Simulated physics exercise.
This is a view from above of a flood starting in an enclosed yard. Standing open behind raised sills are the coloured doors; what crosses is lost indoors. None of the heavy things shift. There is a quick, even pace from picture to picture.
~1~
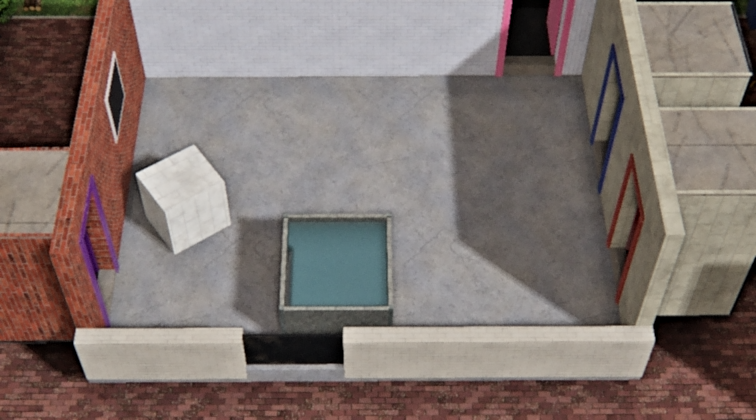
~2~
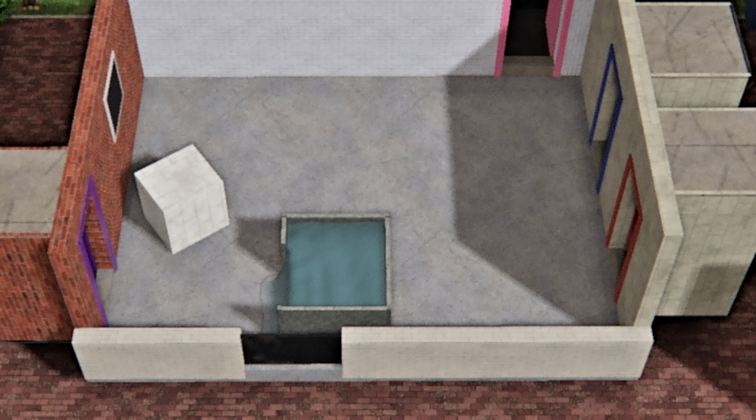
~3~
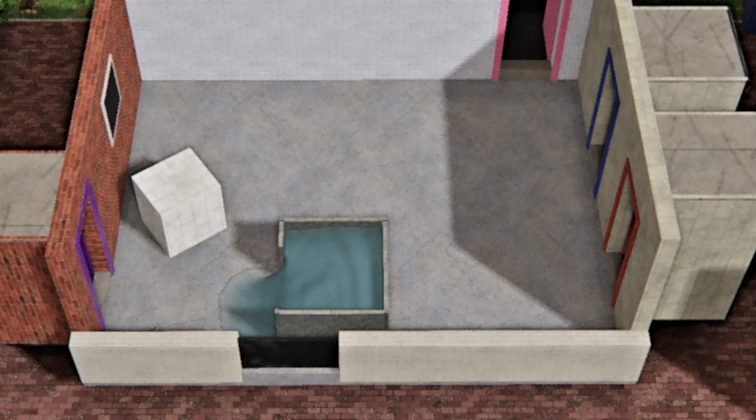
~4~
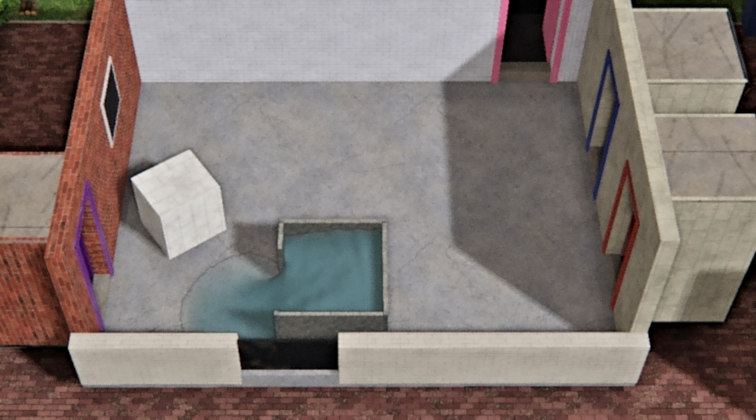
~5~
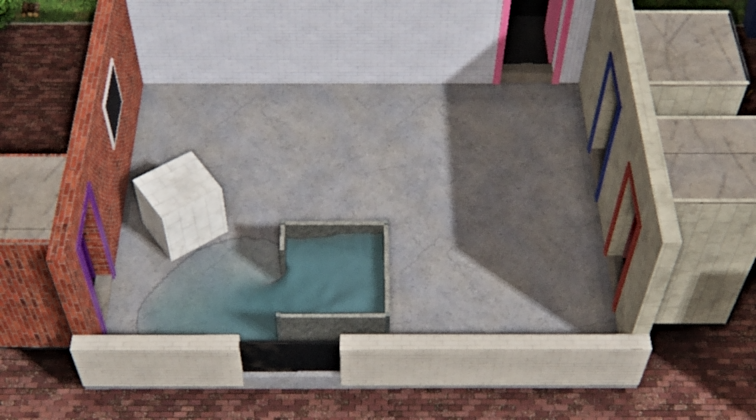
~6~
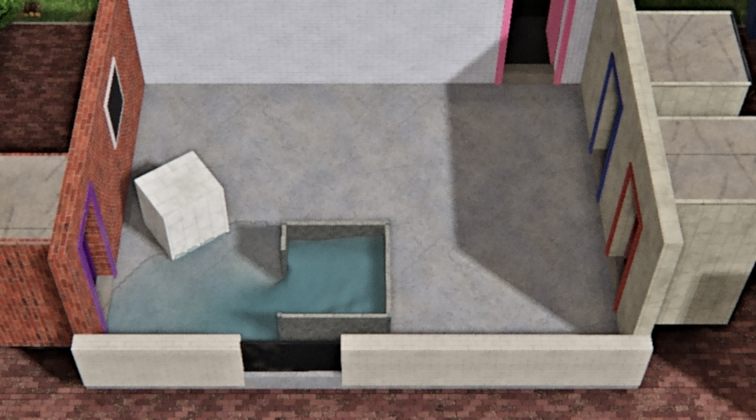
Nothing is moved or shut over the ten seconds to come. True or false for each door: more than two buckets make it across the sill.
Purple door: True; red door: False; blue door: False; pink door: False.
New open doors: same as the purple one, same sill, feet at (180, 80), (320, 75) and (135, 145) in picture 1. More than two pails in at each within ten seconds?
Note: Door one overshoots; door two undershoots; door three undershoots.
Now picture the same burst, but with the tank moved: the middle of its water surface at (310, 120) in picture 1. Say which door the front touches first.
First: The purple-painted one.
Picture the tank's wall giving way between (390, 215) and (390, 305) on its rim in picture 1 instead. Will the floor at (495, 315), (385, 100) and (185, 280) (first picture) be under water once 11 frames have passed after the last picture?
Result, in sequence: Sodden, spared by the spill, spared by the spill.
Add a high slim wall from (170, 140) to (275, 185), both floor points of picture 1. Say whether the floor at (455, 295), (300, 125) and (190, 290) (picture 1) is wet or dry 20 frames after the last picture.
Results in order: Bone-dry / bone-dry / swamped.
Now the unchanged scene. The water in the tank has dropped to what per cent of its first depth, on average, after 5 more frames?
Roughly 46 percent.
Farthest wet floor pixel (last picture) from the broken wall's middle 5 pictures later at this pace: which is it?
The front tops out at about (129, 196).
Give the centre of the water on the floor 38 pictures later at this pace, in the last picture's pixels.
Around (248, 237).
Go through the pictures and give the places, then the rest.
The first frame shows the water tank at (337, 264) is whole and still.
In the second frame, water pours out at (286, 300) and has run to a hidden place.
In the third frame, the front is at (227, 293), out from the gap at (283, 304).
In the fourth frame, the front is at (190, 298), out from the gap at (283, 307).
In the fifth frame, the front is at (144, 327), out from the gap at (285, 309).
In the sixth frame, the front is at a hidden place, out from the gap at (286, 309).
A moment on, water covers 15 % of the floor; the purple door far over two buckets in, the red door not reached, the blue door not reached, the pink door not reached.
Next, water covers 20 % of the floor; the purple door far over two buckets in, the red door not reached, the blue door not reached, the pink door not reached.
Then, water covers 30 % of the floor; the purple door far over two buckets in, the red door not reached, the blue door not reached, the pink door not reached.
Later, water covers 60 % of the floor; the purple door far over two buckets in, the red door not reached, the blue door not reached, the pink door not reached.
In the end, water covers 80 % of the floor; the purple door far over two buckets in, the red door not reached, the blue door wet at the sill, nothing in, the pink door wet at the sill, nothing in.
